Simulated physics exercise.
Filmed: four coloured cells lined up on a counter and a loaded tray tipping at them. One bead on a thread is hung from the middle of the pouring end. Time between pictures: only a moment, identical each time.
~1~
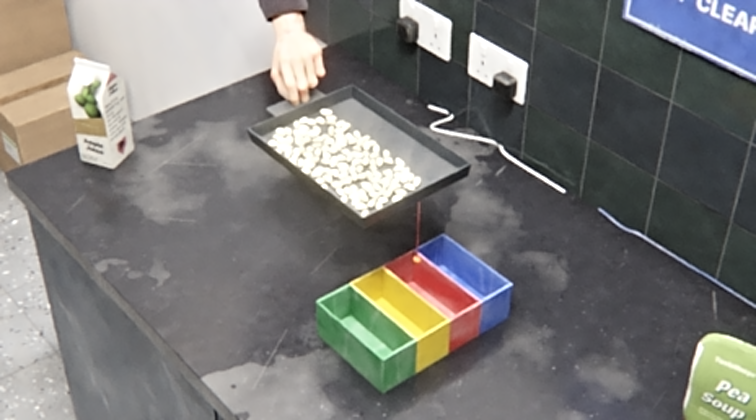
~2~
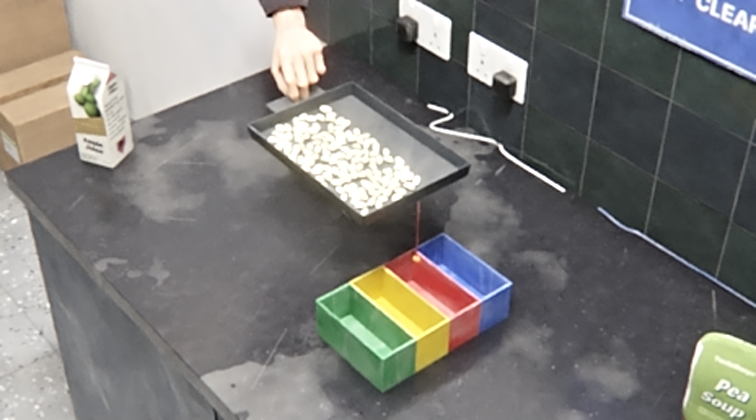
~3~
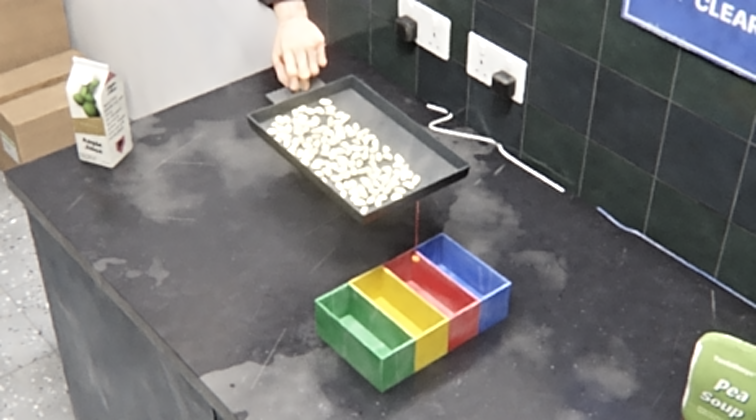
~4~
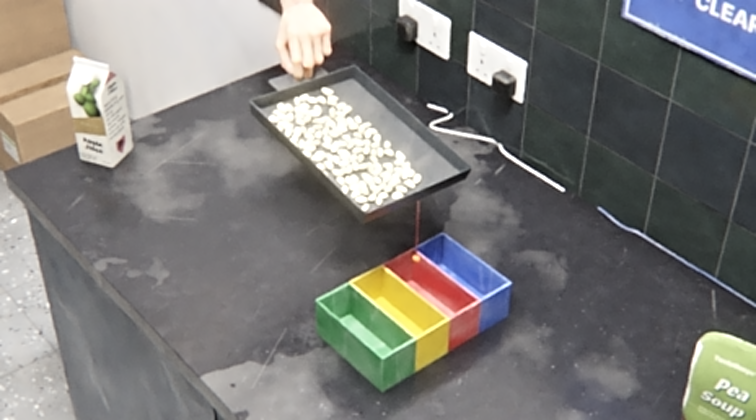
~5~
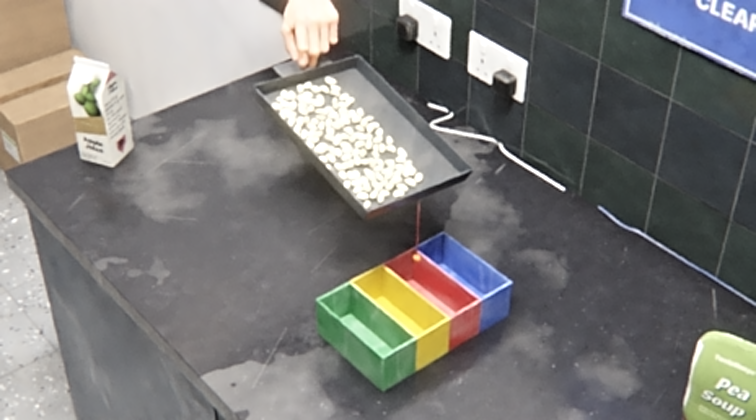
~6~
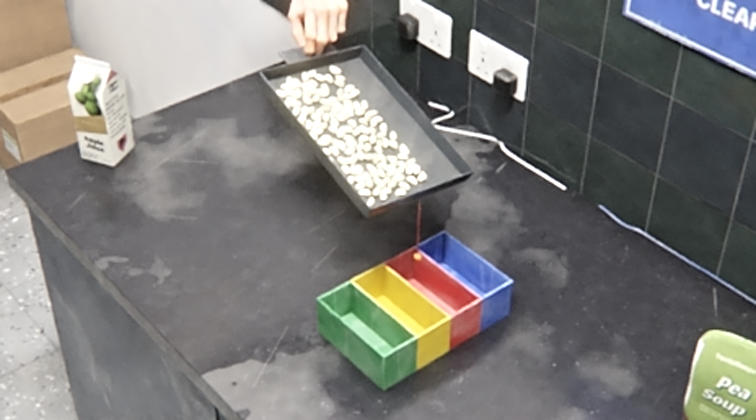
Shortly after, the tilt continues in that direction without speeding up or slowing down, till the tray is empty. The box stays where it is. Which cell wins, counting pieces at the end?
The blue cell wins.
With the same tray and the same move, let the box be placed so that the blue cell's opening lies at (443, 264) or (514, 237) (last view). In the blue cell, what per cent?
It would be near 20 per cent first and near 0 per cent second.
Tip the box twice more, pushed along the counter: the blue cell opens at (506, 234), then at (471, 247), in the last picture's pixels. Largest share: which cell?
So it's that red cell for the first shift and that blue cell for the second.
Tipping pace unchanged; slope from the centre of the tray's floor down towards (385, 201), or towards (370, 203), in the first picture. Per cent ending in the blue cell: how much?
The share is 0 per cent in the first and 0 per cent in the second.
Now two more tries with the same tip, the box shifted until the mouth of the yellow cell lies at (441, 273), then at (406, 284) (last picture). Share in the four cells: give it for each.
About 100 % and 90 %.
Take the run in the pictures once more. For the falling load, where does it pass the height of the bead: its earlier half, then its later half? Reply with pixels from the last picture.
For the early half I get (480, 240), and for the late half (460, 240).
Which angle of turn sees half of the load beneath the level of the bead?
At about 110°.
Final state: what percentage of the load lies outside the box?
Close to 50 per cent.
Soon after the last picture, tray tipped steeply; nearly all on the tray; a stray few falling or outside the box.
A little later, tray tipped past a quarter turn; about two thirds on the tray; a small part in the blue cell; a stray few in the red cell; about a quarter falling or outside the box.
Later still, tray tipped past a quarter turn; about a third in the blue cell; a small part in the red cell; about half falling or outside the box.
At rest, tray tipped past a quarter turn; about a third in the blue cell; a small part in the red cell; none in the green cell; none in the yellow cell; about half outside the box.
